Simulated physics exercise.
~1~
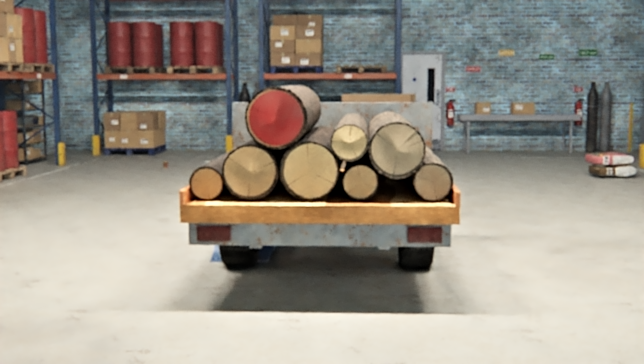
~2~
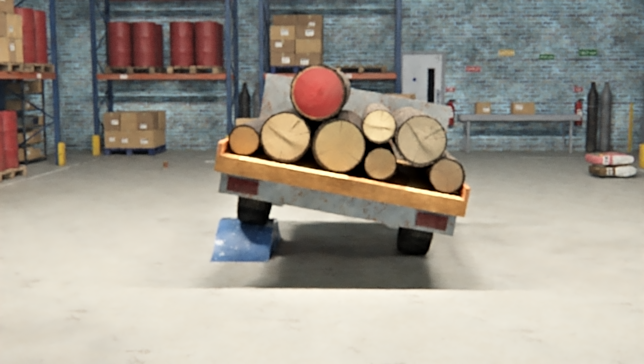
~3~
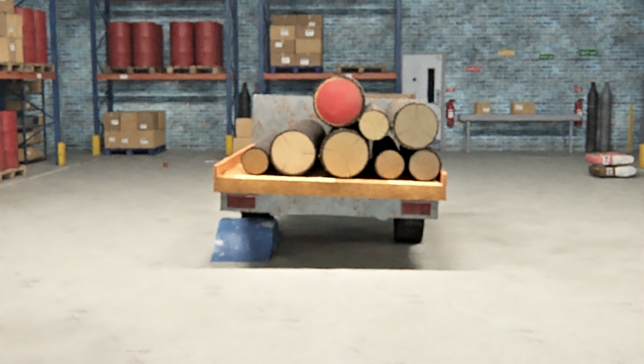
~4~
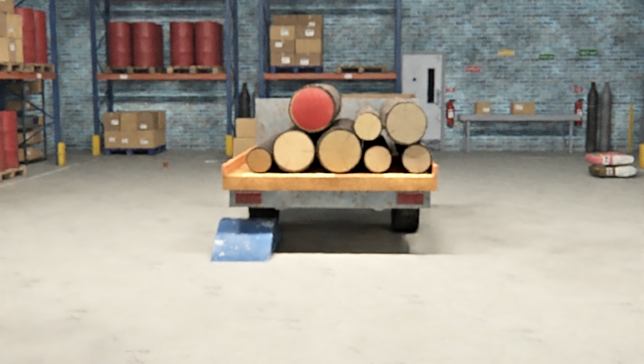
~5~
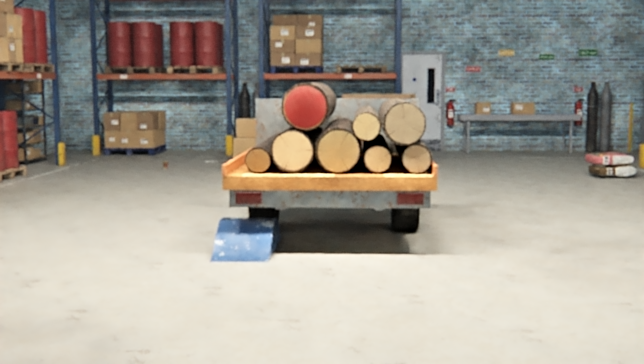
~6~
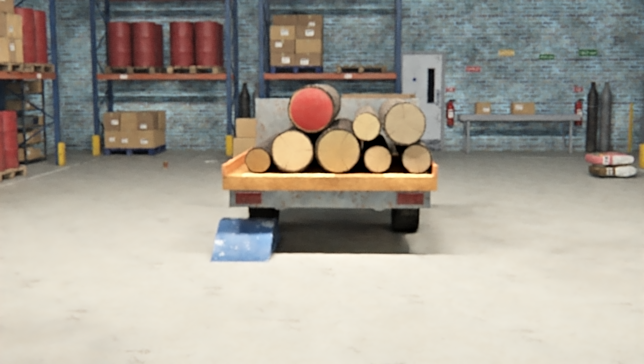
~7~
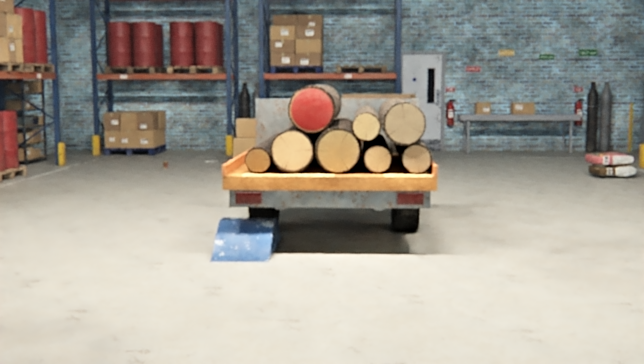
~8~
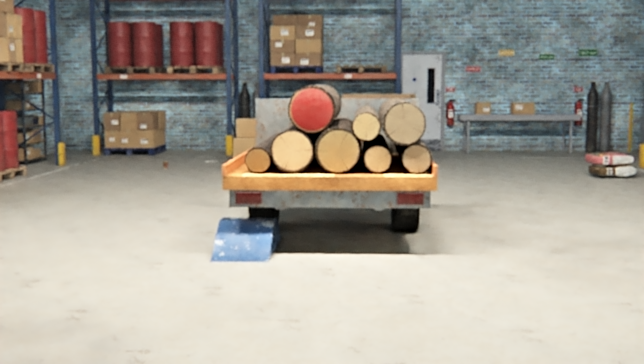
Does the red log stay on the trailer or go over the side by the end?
It stays on the trailer. After shifting right and then back left, the red log ends up resting on top of the others.
